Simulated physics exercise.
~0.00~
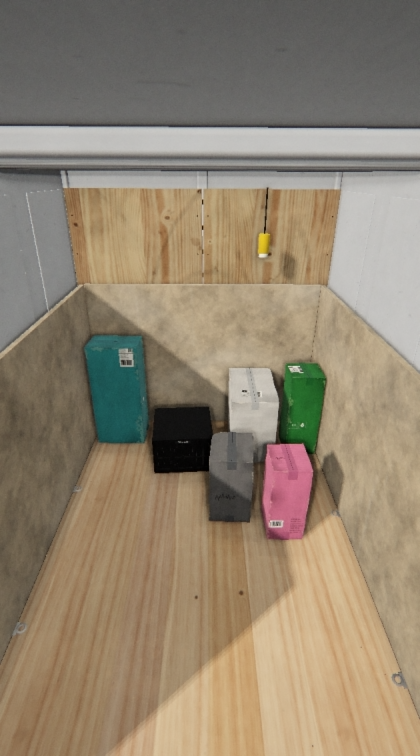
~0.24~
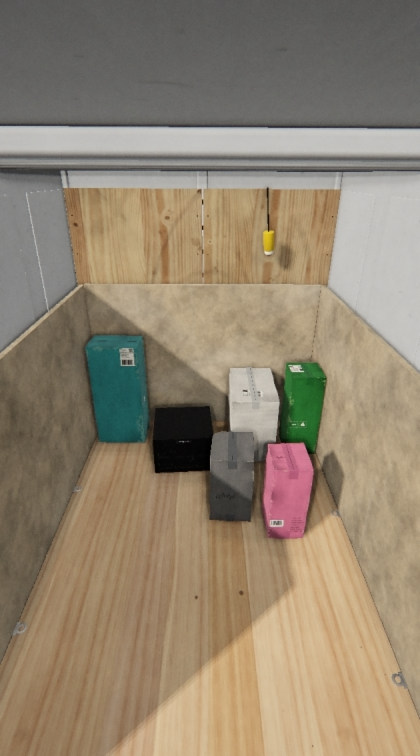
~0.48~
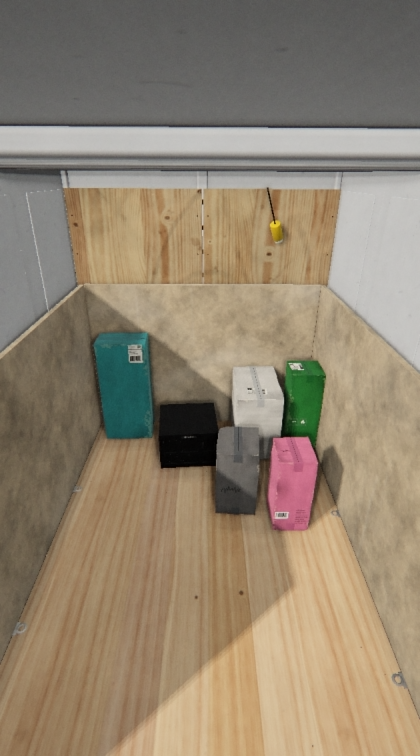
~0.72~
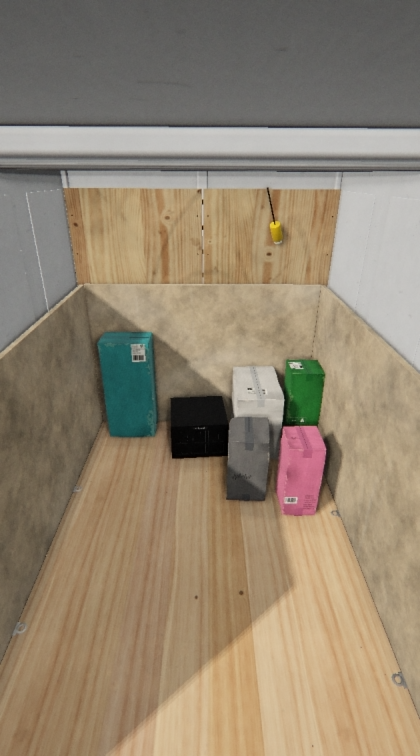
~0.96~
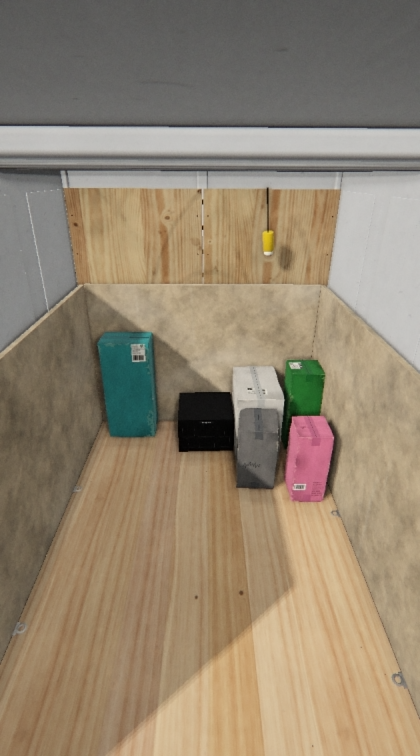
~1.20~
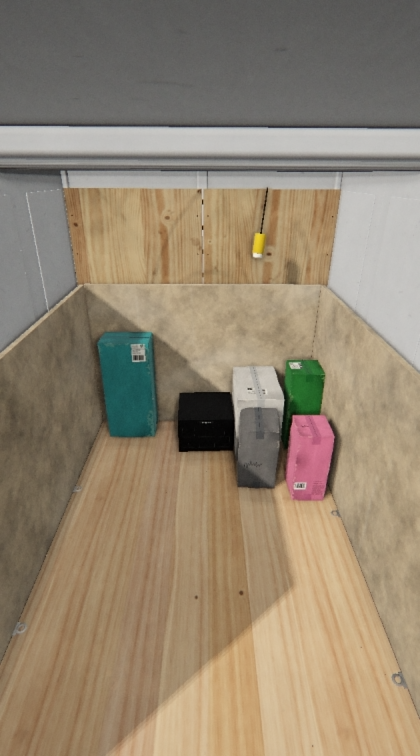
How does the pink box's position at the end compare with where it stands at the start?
At the end the pink box stands farther to the right and deeper into the load bay than at the start, close to the right wall.
A turquoise box shifts slightly while black, grey and pink ones slide away rightward and stop.
